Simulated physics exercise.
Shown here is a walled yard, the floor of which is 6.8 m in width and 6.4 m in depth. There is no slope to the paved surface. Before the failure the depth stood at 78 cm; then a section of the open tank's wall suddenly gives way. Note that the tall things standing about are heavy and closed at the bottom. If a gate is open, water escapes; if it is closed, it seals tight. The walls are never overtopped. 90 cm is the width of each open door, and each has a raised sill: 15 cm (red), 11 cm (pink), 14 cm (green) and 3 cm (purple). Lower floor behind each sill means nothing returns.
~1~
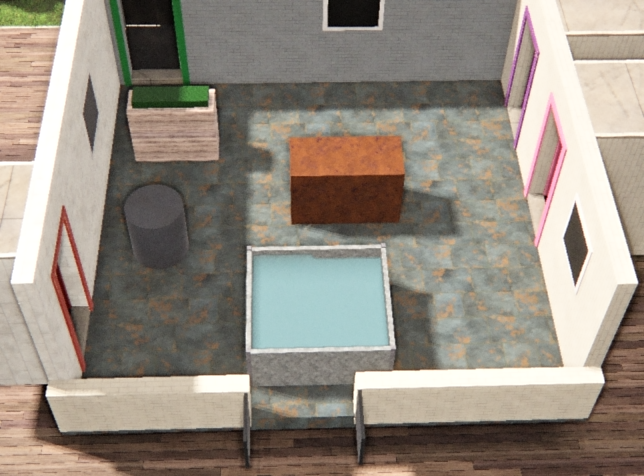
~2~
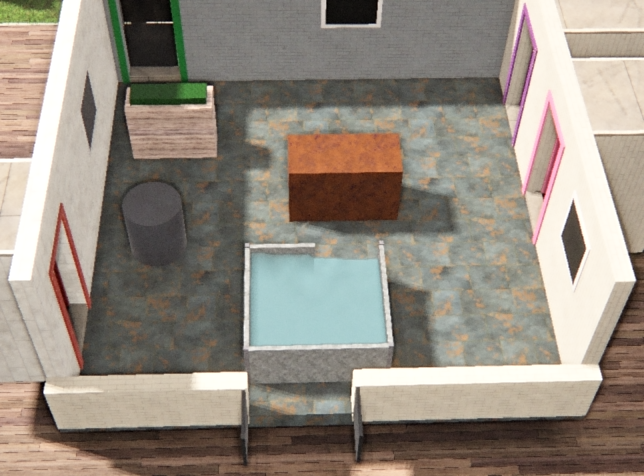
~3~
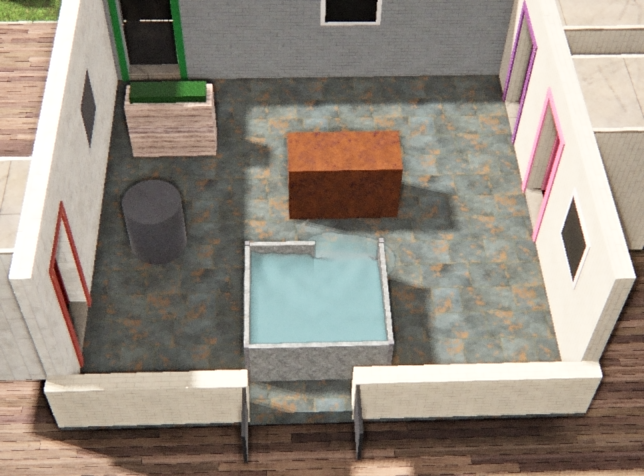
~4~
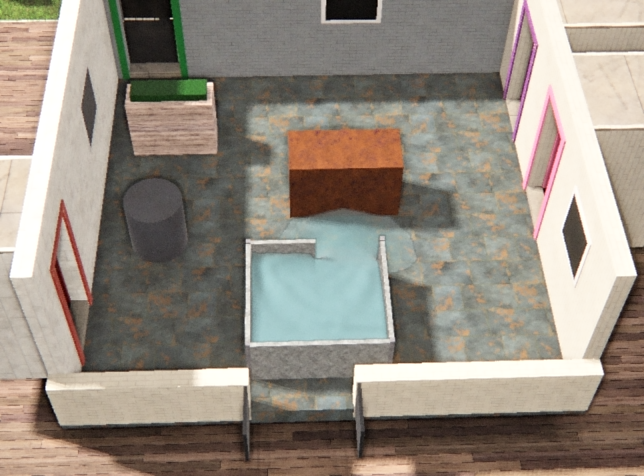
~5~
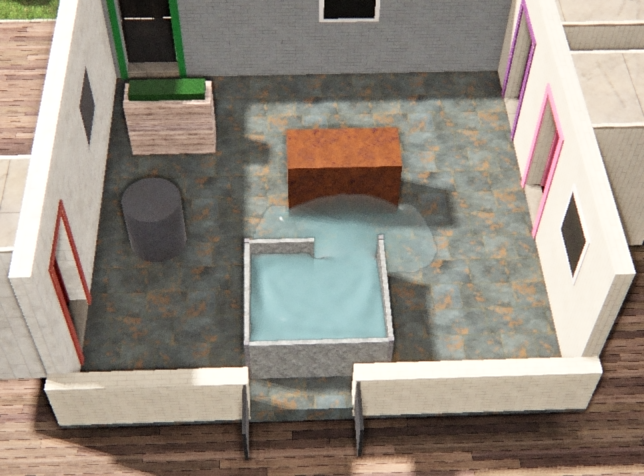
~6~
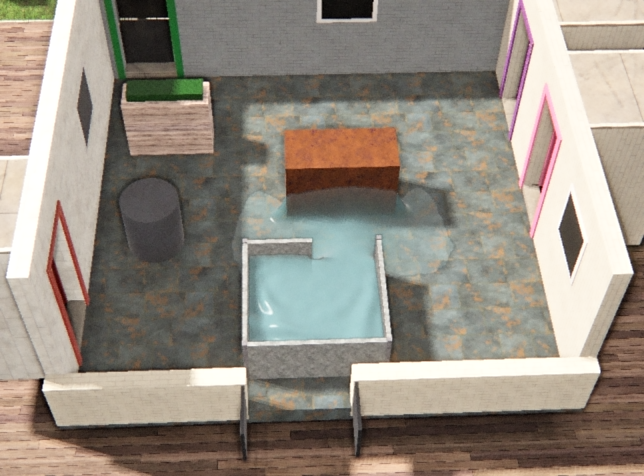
Water pours through a gap in the open tank's far side and spreads across the yard floor.
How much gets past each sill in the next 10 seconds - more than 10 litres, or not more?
At the red door, not more. At the pink door, more than 10 litres. At the green door, not more. At the purple door, more than 10 litres.
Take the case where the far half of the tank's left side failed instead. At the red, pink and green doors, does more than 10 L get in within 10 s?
Then red exceeds it, pink does not exceed it, green does not exceed it.
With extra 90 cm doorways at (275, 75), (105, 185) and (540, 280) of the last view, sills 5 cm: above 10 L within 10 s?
Well, the first is on the low side, the second is on the high side, and the third is on the high side.
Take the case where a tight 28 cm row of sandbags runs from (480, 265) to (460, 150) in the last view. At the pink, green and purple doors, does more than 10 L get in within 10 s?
Then, at the pink door it's not exceeded, at the green door it's not exceeded, at the purple door it's not exceeded.
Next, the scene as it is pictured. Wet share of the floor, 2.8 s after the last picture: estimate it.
Some 55 per cent of the floor is wet.
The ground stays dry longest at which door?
It would be the green one.
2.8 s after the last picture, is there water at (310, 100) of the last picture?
Looks like it's not yet wet.
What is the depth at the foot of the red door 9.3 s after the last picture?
Close to 5.0 cm of depth.
Then, 0.7 s after the last picture water covers 20 % of the floor and is deepest (54 cm) near (341, 219); red door not reached, pink door 7 cm at the sill, 0 L in, green door not reached, purple door not reached.
Then, 1.5 s after the last picture water covers 40 % of the floor and is deepest (38 cm) near (341, 219); red door not reached, pink door 21 cm at the sill, 60 L in, green door not reached, purple door 7 cm at the sill, 0 L in.
Then, 2.8 s after the last picture water covers 55 % of the floor and is deepest (27 cm) near (341, 219); red door 11 cm at the sill, 0 L in, pink door 17 cm at the sill, 125 L in, green door 7 cm at the sill, 0 L in, purple door 5 cm at the sill, 10 L in.
Then, 5.3 s after the last picture water covers 85 % of the floor and is deepest (15 cm) near (341, 219); red door 9 cm at the sill, 0 L in, pink door 10 cm at the sill, 147 L in, green door 6 cm at the sill, 0 L in, purple door 4 cm at the sill, 17 L in.
Then, 9.3 s after the last picture water covers 100 % of the floor and is deepest (11 cm) near (190, 241); red door 5 cm at the sill, 0 L in, pink door 7 cm at the sill, 147 L in, green door 4 cm at the sill, 0 L in, purple door 4 cm at the sill, 26 L in.
